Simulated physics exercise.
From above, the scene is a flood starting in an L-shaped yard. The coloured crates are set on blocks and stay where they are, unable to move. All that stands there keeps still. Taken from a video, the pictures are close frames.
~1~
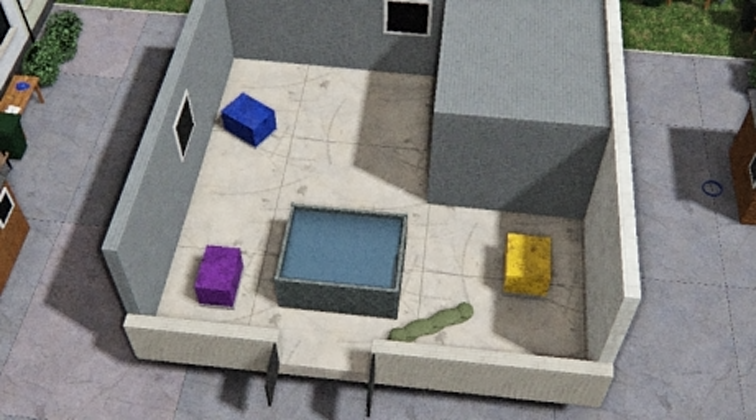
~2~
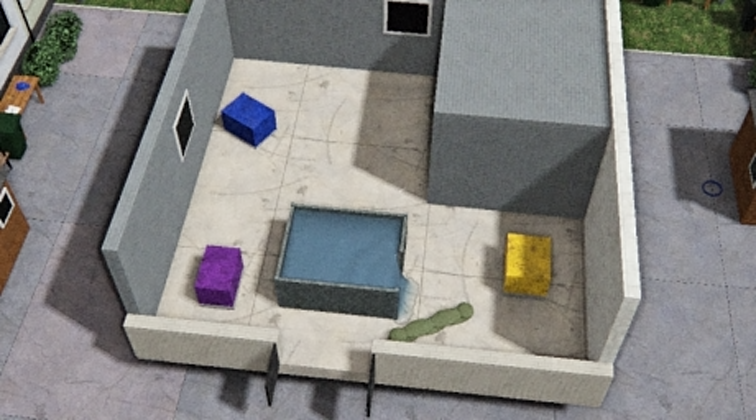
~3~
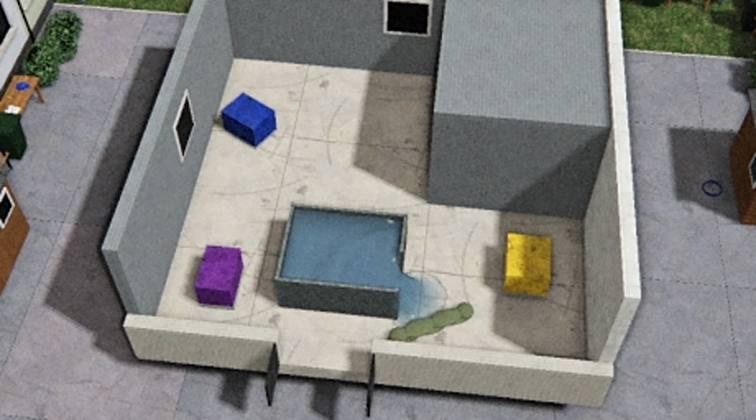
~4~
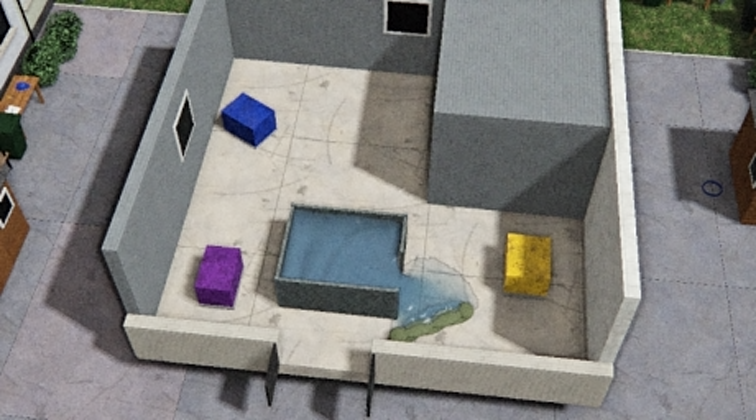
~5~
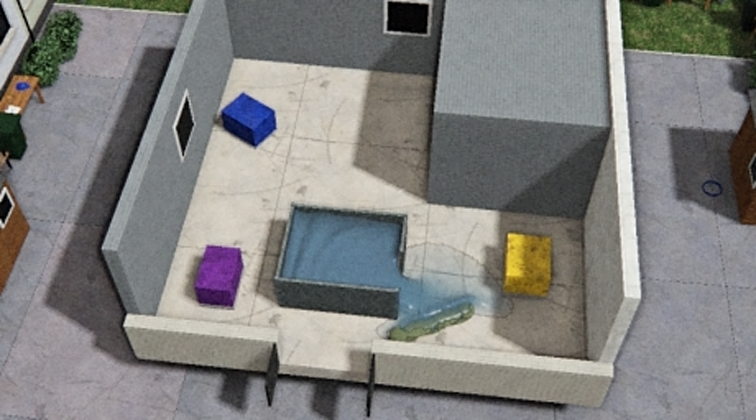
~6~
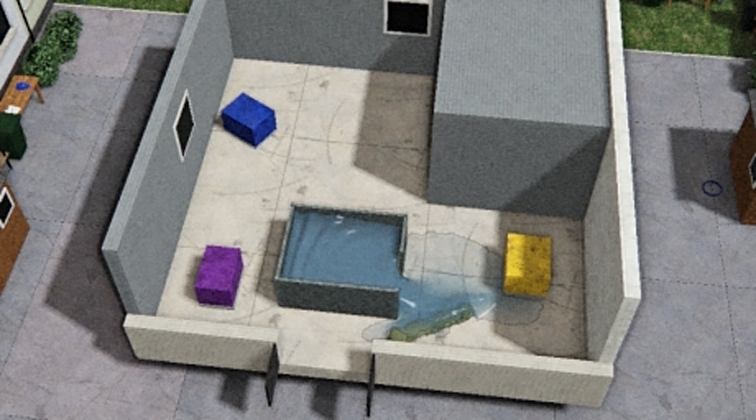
The clip shows a walled yard with blue, purple and yellow blocks around a water tank; water pours from a gap at the tank's right side, spreads across a low green mound, and reaches around the yellow block.
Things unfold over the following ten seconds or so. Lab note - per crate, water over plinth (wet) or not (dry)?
Blue crate: Wet; purple crate: Wet; yellow crate: Wet.
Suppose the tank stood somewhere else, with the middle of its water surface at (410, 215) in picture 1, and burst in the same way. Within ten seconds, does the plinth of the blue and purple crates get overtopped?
Note: Blue crate is left alone, purple crate is hit.
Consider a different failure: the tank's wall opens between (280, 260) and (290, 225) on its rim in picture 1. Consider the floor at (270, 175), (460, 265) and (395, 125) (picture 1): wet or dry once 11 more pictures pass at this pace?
Point one: Not reached. Point two: Not reached. Point three: Not reached.
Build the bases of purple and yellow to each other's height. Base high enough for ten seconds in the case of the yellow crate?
Note: Yellow crate is flooded.
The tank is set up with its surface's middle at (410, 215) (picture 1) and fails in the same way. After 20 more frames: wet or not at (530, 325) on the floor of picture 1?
My call is that the spot is drenched.
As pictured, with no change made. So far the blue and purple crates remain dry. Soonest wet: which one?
The answer is the purple one.
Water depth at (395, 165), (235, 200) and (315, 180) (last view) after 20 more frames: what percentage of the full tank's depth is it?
At the three places, in the order asked: Around 0, 0 and 2 per cent.
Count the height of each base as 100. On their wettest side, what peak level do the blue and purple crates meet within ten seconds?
The first reaches around 200 in a hundred, the second around 140.
A moment on, water covers 20 % of the floor; the blue crate not reached, the purple crate not reached, the yellow crate water round its plinth.
Next, water covers 25 % of the floor; the blue crate not reached, the purple crate not reached, the yellow crate water round its plinth.
Then, water covers 40 % of the floor; the blue crate not reached, the purple crate water round its plinth, the yellow crate water round its plinth.
Later, water covers 60 % of the floor; the blue crate water round its plinth, the purple crate water round its plinth, the yellow crate water round its plinth.
In the end, water covers 75 % of the floor; the blue crate was topped, the purple crate was topped, the yellow crate was topped.
